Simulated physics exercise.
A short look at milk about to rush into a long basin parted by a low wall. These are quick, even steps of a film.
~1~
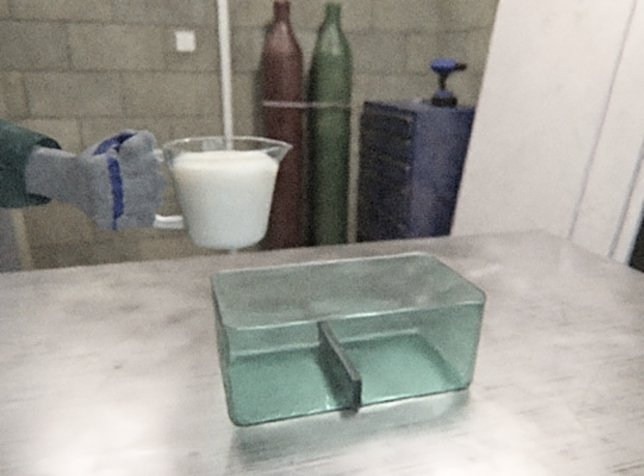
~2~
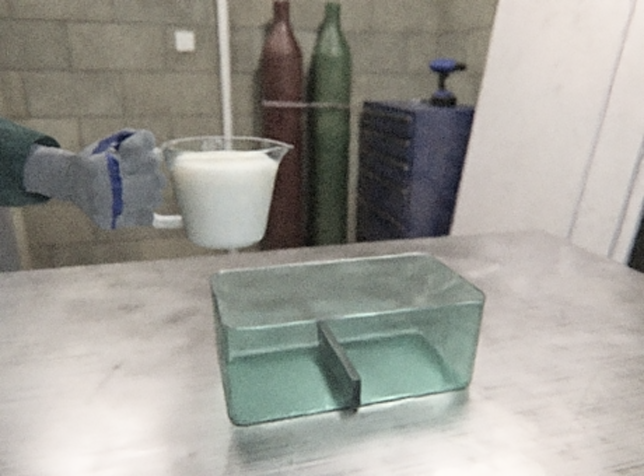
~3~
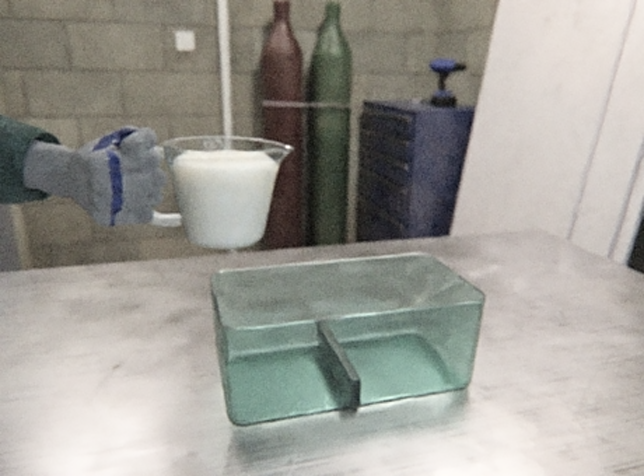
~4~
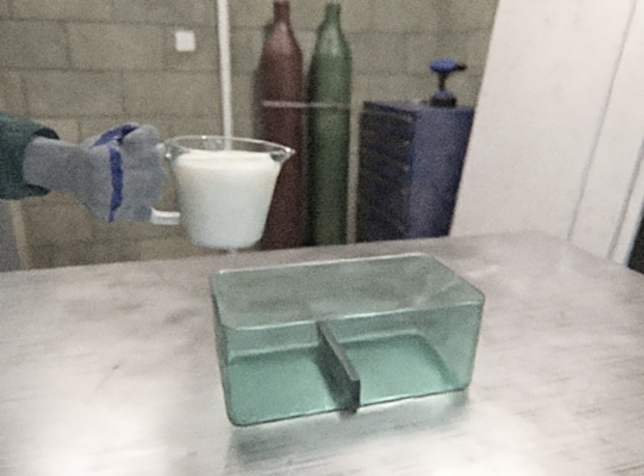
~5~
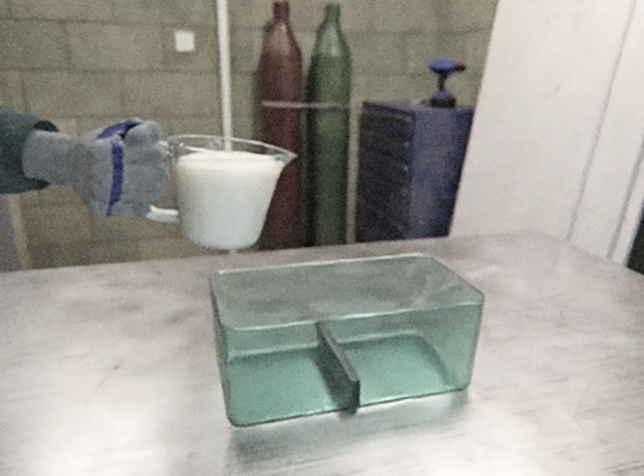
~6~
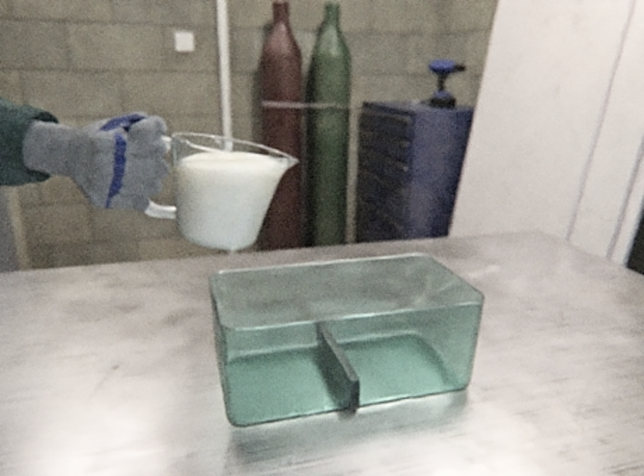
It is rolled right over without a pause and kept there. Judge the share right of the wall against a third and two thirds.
In the end between a third and two thirds is right of the wall.
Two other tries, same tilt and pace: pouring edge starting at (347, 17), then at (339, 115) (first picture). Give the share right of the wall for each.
The first gives 85 %, the second 90 %.
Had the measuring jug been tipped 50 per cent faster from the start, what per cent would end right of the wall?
Roughly 40 in a hundred.
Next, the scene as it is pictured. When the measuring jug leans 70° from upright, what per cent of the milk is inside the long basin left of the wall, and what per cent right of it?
Left: 0 %. Right: 15 %.
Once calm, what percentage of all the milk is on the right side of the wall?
Close to 50 per cent.
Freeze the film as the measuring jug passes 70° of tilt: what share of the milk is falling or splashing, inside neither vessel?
Close to 25 per cent.
A moment on, the measuring jug is tipped part way and 63 per cent is still to pour, 2 is left of the wall and 13 right of it.
Next, the measuring jug is tipped right over and 6 per cent is still to pour, 37 is left of the wall and 50 right of it.
Then the measuring jug is tipped right over and 0 per cent is still to pour, 48 is left of the wall and 51 right of it.
Later the measuring jug is tipped right over and 0 per cent is still to pour, 48 is left of the wall and 51 right of it.
At rest 48 per cent lies left of the wall, 51 right of it and 1 outside.
